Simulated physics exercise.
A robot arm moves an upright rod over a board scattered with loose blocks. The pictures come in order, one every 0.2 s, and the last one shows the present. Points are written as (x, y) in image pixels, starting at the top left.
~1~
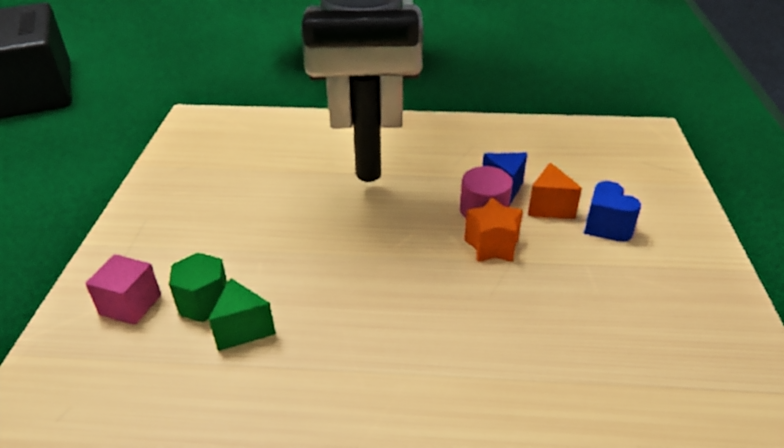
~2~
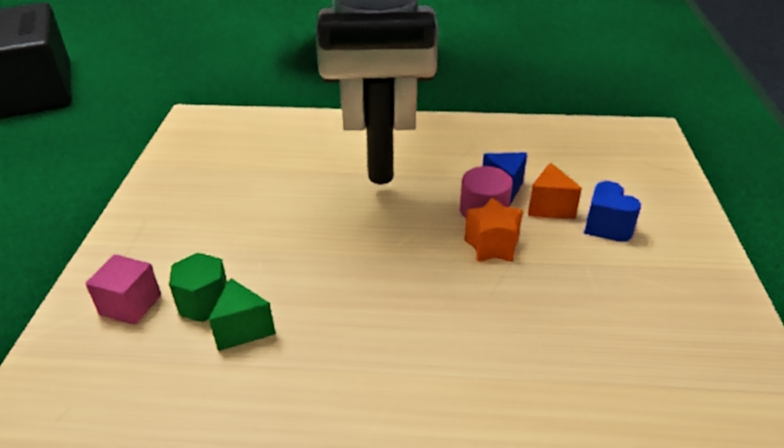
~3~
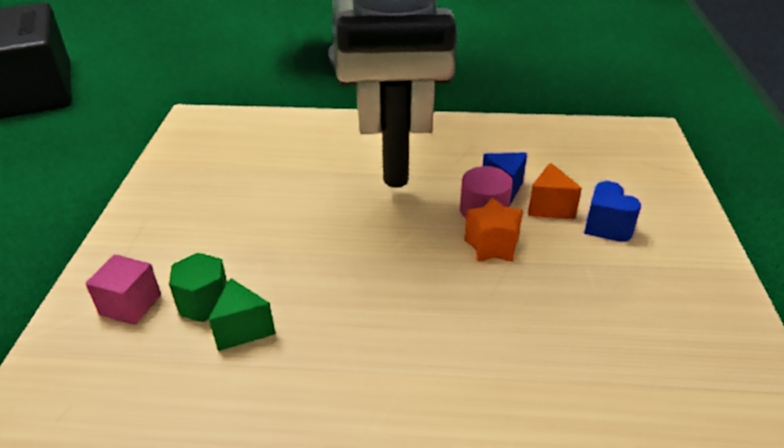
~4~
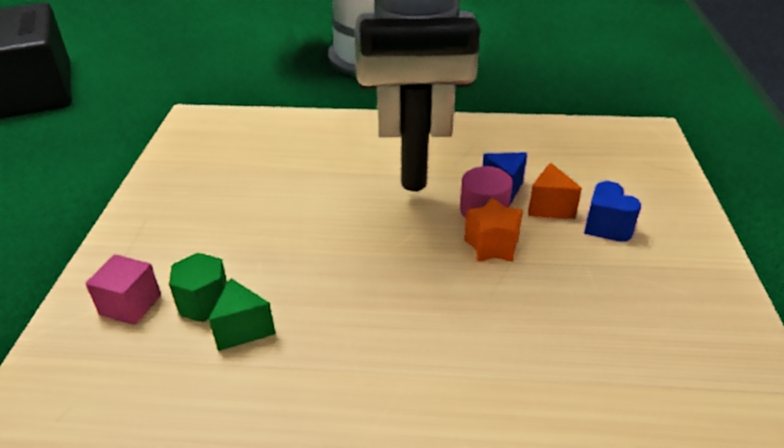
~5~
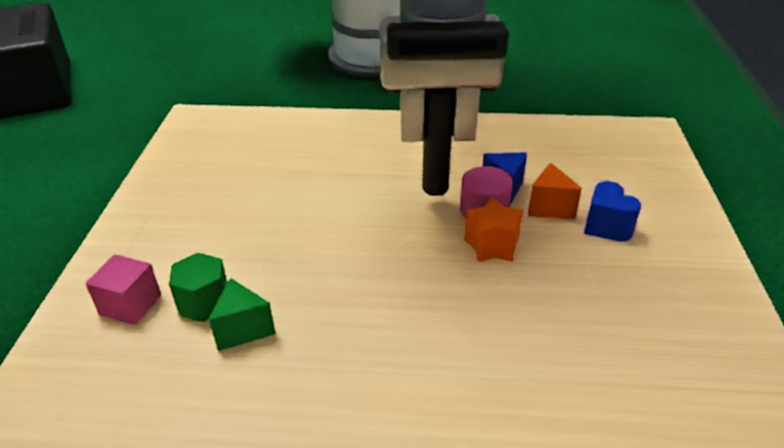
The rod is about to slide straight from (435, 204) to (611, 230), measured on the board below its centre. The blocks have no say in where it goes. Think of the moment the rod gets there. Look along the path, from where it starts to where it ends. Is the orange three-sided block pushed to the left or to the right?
It is pushed towards the left-hand side.
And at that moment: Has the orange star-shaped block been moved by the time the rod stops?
I expect not.
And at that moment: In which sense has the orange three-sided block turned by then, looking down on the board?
It makes a counterclockwise turn.
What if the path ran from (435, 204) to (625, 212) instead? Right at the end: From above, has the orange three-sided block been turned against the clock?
It seems so.
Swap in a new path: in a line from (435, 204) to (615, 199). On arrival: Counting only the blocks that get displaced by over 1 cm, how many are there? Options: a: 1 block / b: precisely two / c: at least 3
My pick is c.
On the path given first. One third of the way, rod at (493, 198); pink cylinder at (535, 189); blue three-sided block at (514, 159), turned 30° anticlockwise; orange three-sided block at (572, 179), turned 45° anticlockwise.
Two thirds of the way, rod at (554, 207); pink cylinder at (595, 206); blue three-sided block at (514, 159), turned 30° anticlockwise; orange three-sided block at (591, 176), turned 80° anticlockwise; blue heart-shaped block at (640, 200), turned 40° anticlockwise.
At the end, rod at (615, 215); pink cylinder at (634, 225); orange star-shaped block still; blue three-sided block at (514, 159), turned 30° anticlockwise; orange three-sided block at (595, 176), turned 95° anticlockwise; blue heart-shaped block at (660, 201), turned 50° anticlockwise.
